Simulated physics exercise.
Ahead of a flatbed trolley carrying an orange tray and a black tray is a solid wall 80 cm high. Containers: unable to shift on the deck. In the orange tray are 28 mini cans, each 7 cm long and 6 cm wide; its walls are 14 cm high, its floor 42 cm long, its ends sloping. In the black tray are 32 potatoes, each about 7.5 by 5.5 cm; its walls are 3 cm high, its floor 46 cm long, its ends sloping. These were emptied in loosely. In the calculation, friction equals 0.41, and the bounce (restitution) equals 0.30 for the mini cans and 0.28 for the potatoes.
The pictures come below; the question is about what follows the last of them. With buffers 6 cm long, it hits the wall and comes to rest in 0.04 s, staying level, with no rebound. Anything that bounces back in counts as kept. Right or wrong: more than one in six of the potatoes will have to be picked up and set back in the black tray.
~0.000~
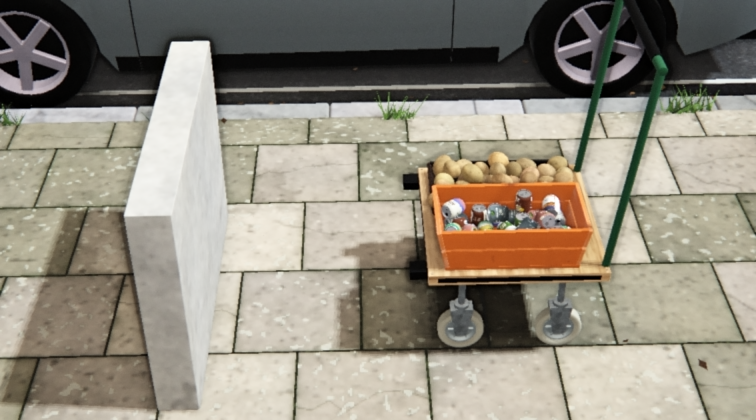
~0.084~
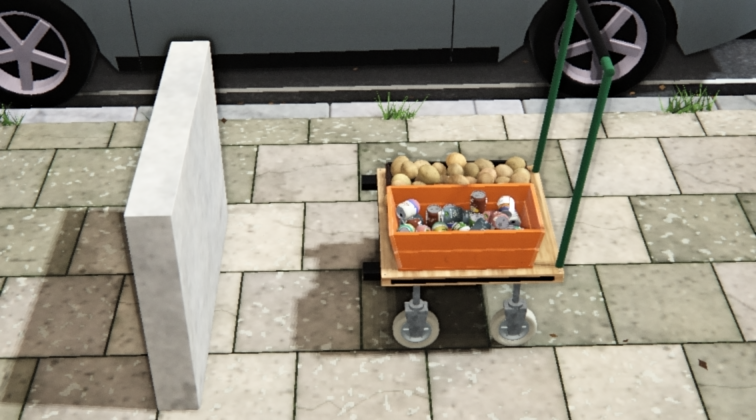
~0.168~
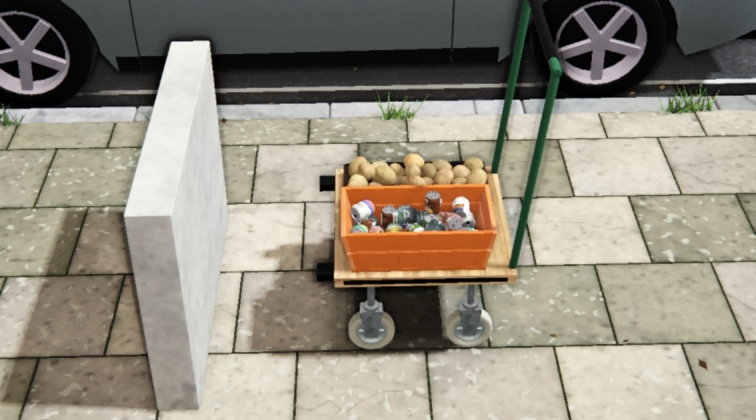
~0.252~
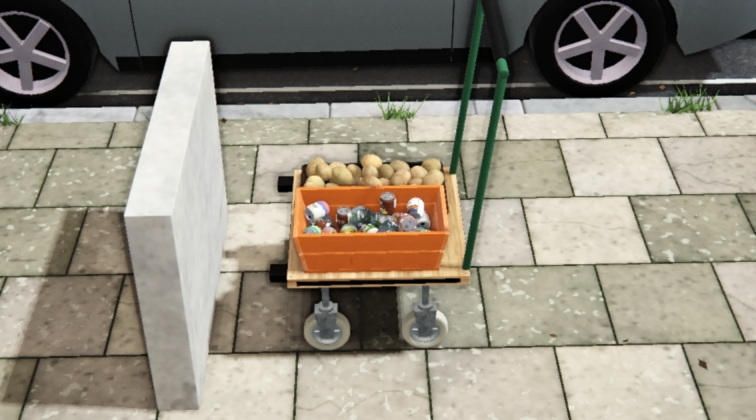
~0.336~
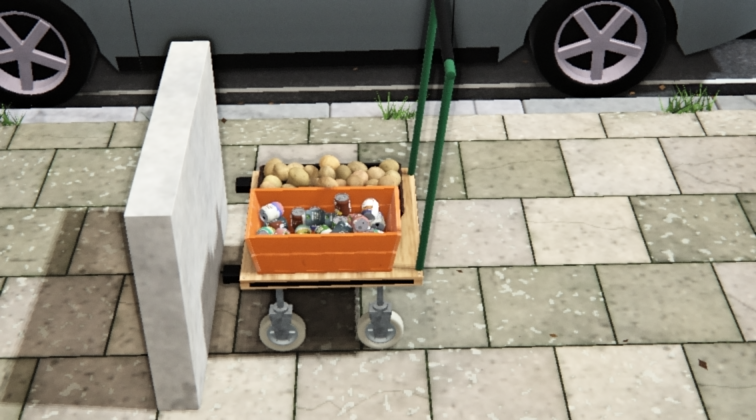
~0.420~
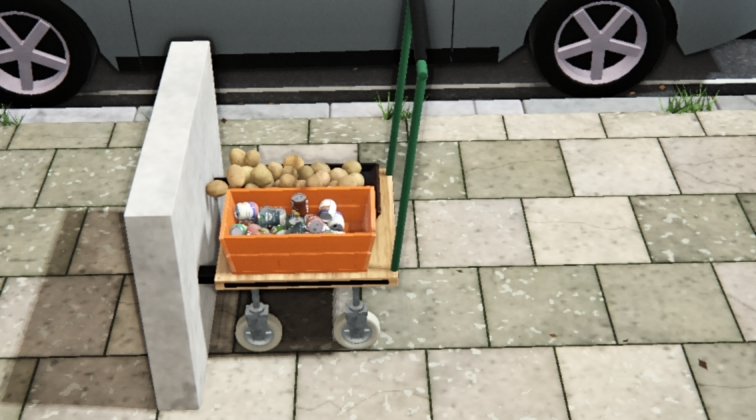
Right.
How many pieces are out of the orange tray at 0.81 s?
Count for the orange tray: Roughly 0.
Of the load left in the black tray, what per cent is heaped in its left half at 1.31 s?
Some 70 per cent.
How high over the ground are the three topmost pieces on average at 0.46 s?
I'd say near 50 cm.
After 0.46 s, the orange tray has all 28 and the black tray is down by 3 of 32.
After 0.58 s, the orange tray has all 28 and the black tray is down by 7 of 32.
After 0.81 s, the orange tray has all 28 and the black tray is down by 9 of 32.
Final count (at 1.31 s), the orange tray has all 28 and the black tray is down by 9 of 32. Asked share, 9 of 32, 28 per cent.
